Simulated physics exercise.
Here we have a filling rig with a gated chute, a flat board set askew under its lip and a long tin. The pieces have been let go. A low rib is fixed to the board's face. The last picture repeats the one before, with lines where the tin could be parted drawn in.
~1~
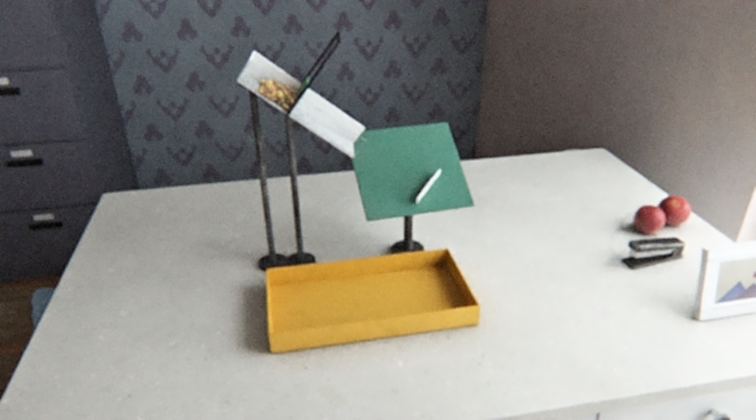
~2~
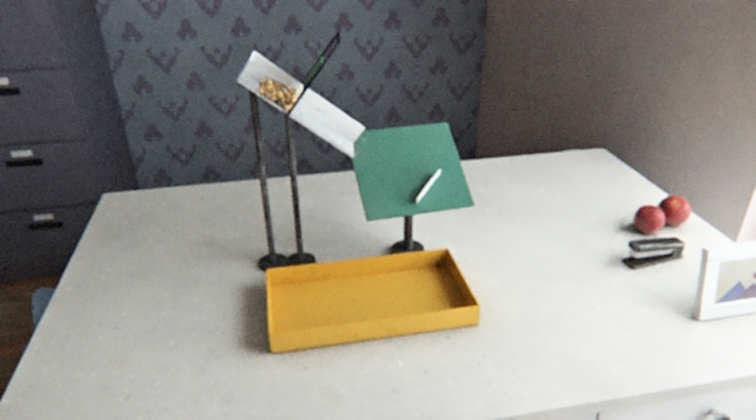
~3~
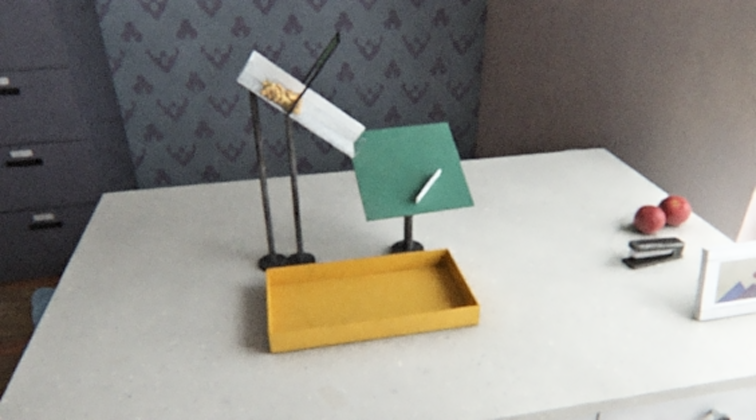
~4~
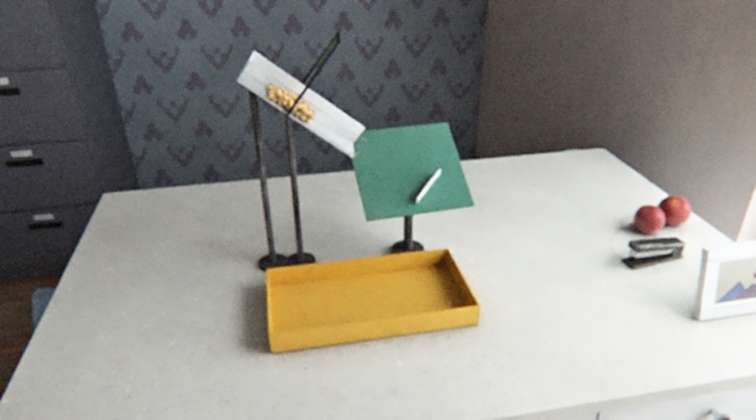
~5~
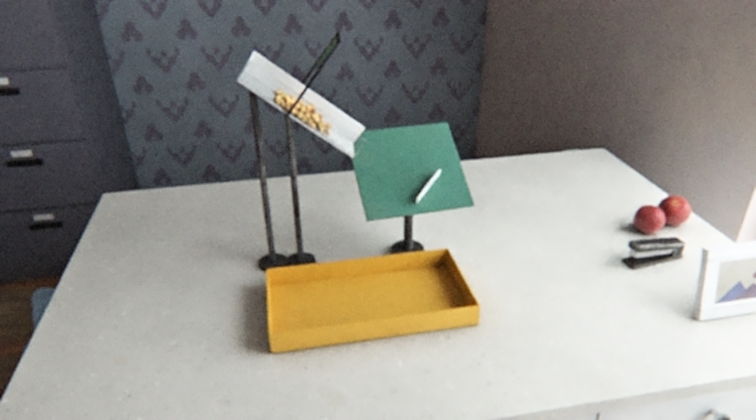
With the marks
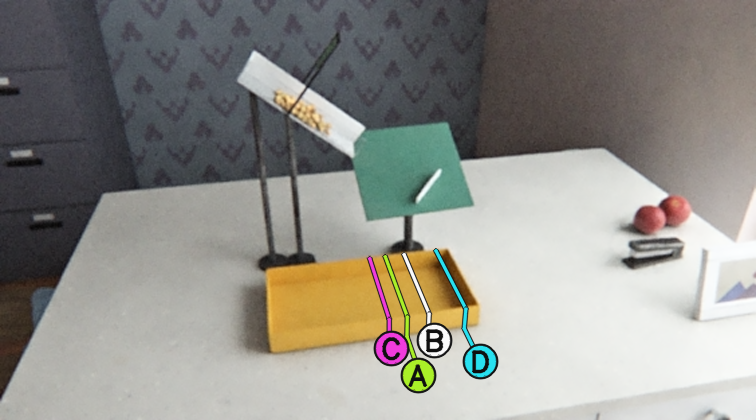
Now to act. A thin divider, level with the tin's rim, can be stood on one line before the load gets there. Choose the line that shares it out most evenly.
The answer is line B.
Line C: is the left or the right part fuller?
More lands on the right.
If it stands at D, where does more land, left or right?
Left.
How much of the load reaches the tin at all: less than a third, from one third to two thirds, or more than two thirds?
About that: More than two thirds.
On the marked copy, line A crosses the front rim at (407, 316); line B crosses the front rim at (428, 313); line C crosses the front rim at (388, 318); line D crosses the front rim at (465, 308).
With A, of what is caught, only a few on the left of the divider, all but a few on the right.
With B, of what is caught, close to a third on the left of the divider, close to two thirds on the right.
With C, of what is caught, only a few on the left of the divider, all but a few on the right.
With D, of what is caught, all but a few on the left of the divider, only a few on the right.
